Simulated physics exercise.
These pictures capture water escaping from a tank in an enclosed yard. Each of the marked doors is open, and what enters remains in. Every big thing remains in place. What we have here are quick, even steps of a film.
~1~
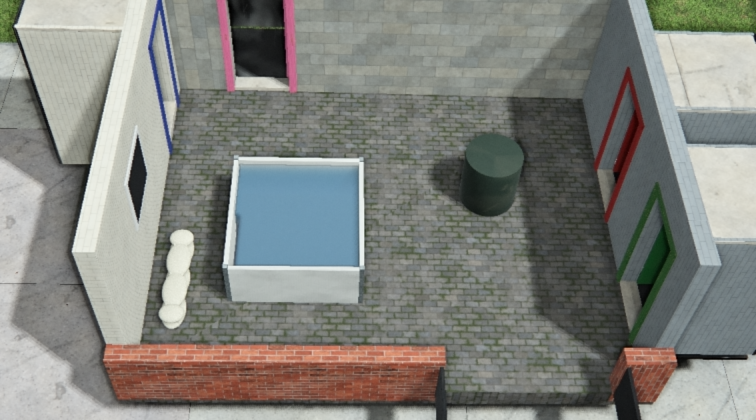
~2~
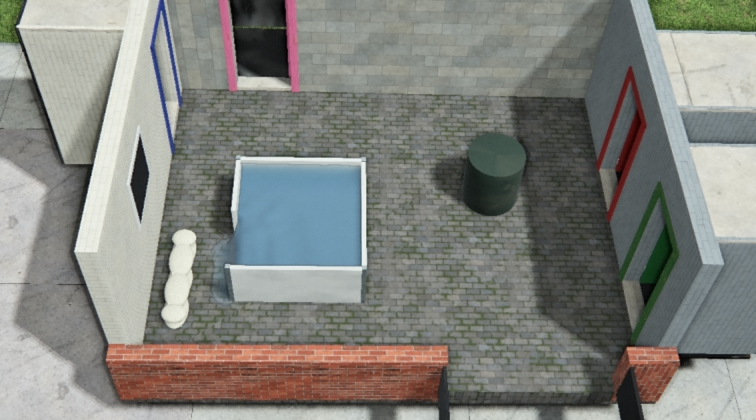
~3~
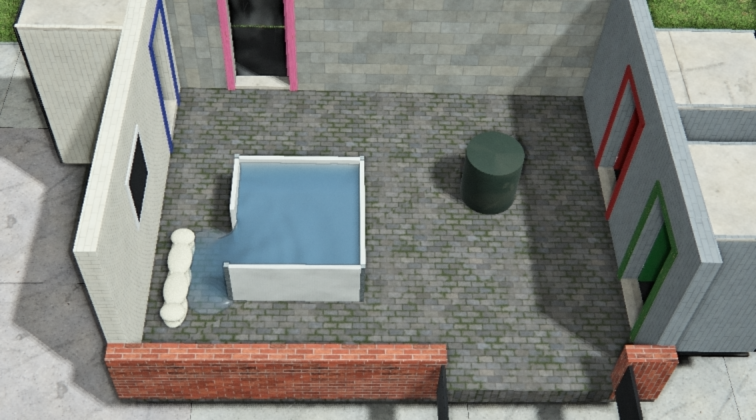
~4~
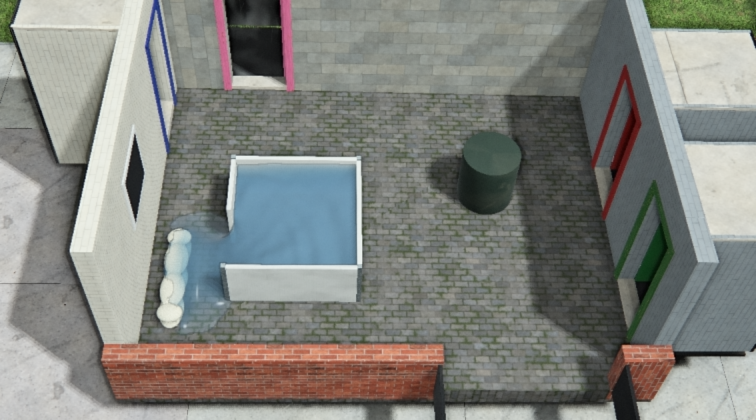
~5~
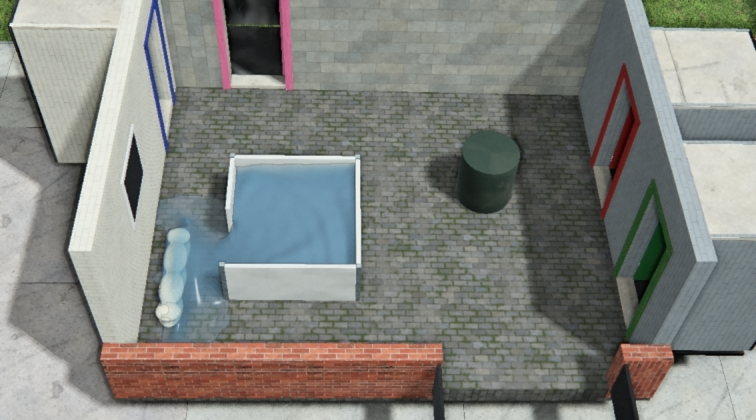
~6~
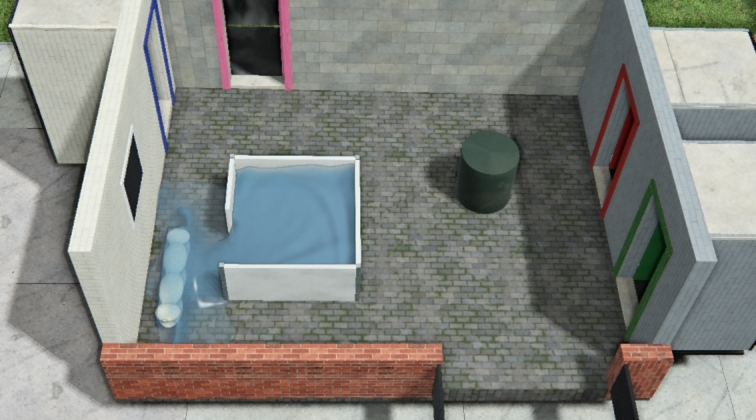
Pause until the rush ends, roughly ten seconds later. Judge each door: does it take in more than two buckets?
The pink door goes over two buckets; the blue door does not go over two buckets; the red door goes over two buckets; the green door goes over two buckets.
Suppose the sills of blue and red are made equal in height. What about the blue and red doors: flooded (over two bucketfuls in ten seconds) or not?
Blue door: Above the mark; red door: Below the mark.
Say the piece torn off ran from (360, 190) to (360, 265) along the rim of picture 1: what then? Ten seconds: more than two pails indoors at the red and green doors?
Put simply: The red one clears the cutoff; as for the green one, it clears the cutoff.
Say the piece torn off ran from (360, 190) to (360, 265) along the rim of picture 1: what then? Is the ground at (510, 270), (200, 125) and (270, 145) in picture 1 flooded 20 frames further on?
One after the other: Awash, dry, clear.
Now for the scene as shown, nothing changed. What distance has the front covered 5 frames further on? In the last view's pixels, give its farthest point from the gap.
I reckon the front has reached (175, 93) by then.
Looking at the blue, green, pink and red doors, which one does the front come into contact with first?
It's the one in blue.
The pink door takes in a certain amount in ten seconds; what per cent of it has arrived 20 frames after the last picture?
Some 40 in a hundred.
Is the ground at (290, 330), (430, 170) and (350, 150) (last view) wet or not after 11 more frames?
In turn, the points end up soaked, high and dry and high and dry.
A moment on, water covers 20 % of the floor; the pink door not reached, the blue door wet at the sill, nothing in, the red door not reached, the green door not reached.
Next, water covers 30 % of the floor; the pink door wet at the sill, nothing in, the blue door wet at the sill, nothing in, the red door not reached, the green door not reached.
Then, water covers 55 % of the floor; the pink door over two buckets in, the blue door wet at the sill, nothing in, the red door not reached, the green door not reached.
Later, water covers 90 % of the floor; the pink door far over two buckets in, the blue door under two buckets in, the red door wet at the sill, nothing in, the green door far over two buckets in.
In the end, water covers 95 % of the floor; the pink door far over two buckets in, the blue door under two buckets in, the red door over two buckets in, the green door far over two buckets in.
